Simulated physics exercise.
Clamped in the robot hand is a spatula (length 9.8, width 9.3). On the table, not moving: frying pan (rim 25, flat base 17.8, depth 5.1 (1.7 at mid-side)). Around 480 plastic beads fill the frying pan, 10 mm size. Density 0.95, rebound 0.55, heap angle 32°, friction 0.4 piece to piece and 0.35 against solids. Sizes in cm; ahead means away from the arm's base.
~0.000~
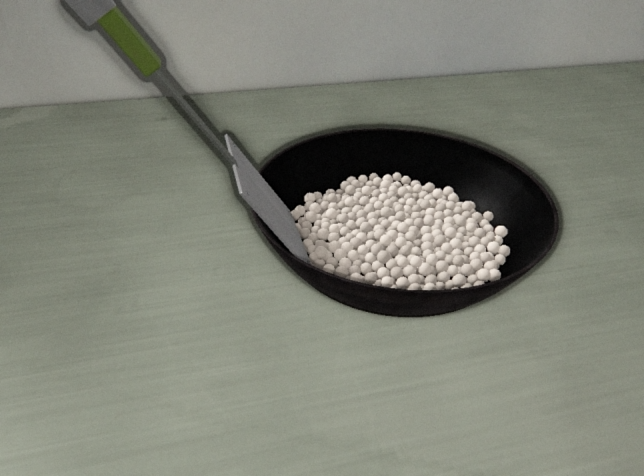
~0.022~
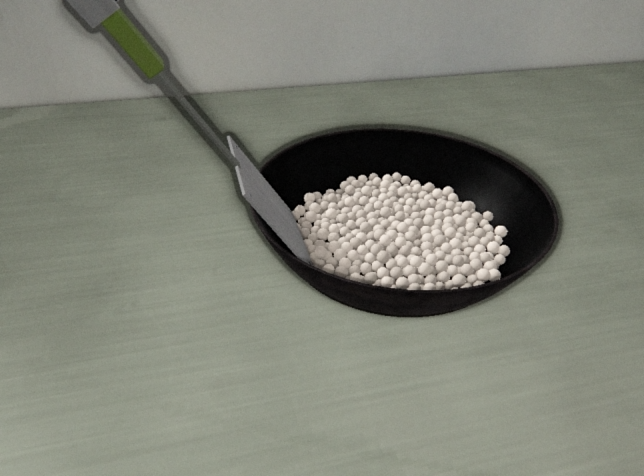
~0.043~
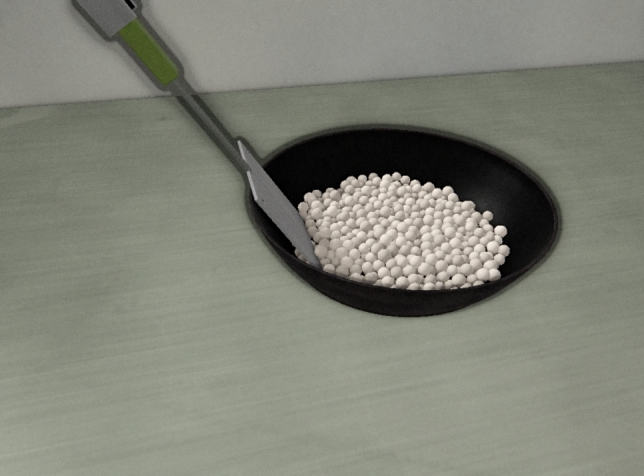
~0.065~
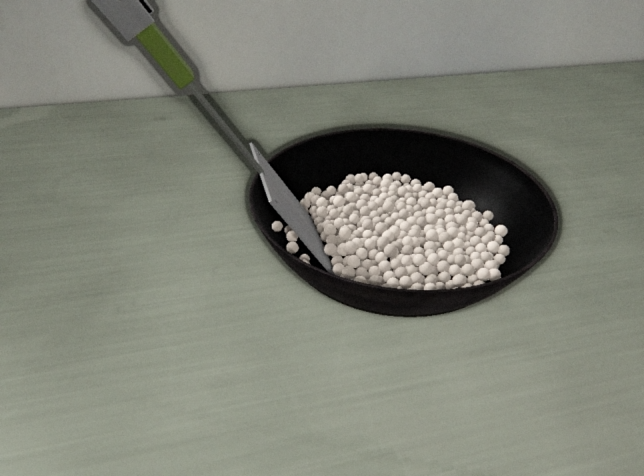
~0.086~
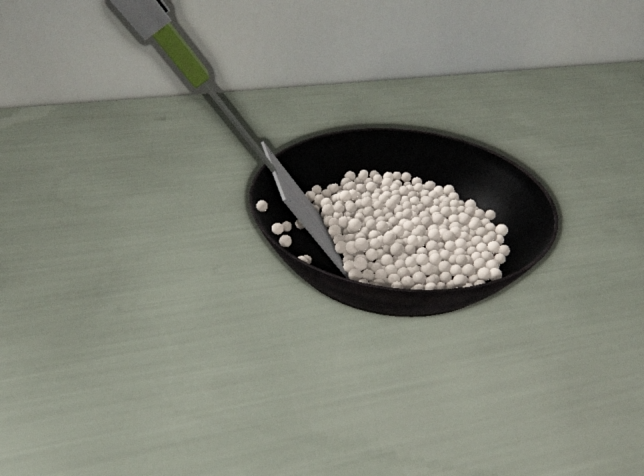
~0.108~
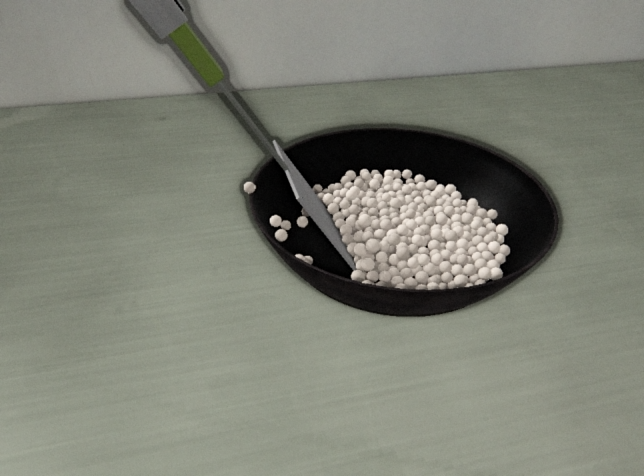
A spatula slides right through white beads in a black pan, leaving a few behind.
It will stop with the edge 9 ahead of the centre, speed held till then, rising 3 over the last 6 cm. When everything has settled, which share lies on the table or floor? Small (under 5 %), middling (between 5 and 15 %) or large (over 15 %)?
Share on the table or floor: Middling (between 5 and 15 %).
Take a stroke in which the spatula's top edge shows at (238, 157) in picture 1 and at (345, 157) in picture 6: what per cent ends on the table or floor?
About 25 per cent.
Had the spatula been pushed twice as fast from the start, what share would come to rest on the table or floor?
Then about 25 per cent.
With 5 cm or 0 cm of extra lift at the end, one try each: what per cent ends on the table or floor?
Some 5 and 10 per cent.
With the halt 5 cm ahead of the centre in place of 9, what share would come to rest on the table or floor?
It would be near 0 per cent.
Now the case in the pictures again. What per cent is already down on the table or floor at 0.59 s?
Roughly 10 per cent.
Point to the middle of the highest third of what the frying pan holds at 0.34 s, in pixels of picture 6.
At about (474, 201).
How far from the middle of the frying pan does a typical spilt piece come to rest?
Some 22 cm.
By 0.22 s, sloping 58°, highest piece 9 above the table; 478 in the frying pan, 1 on the blade or in flight.
By 0.34 s, sloping 58°, highest piece 5 above the table; 478 in the frying pan, 1 on the table or floor.
By 0.59 s, sloping 58°, highest piece 6 above the table; 433 in the frying pan, 45 on the table or floor, 1 on the blade or in flight.
By 1.64 s, sloping 58°, highest piece 4 above the table; 431 in the frying pan, 48 on the table or floor.
Final count, 431 in the frying pan, 48 on the table or floor. That is 10 % on the table or floor.
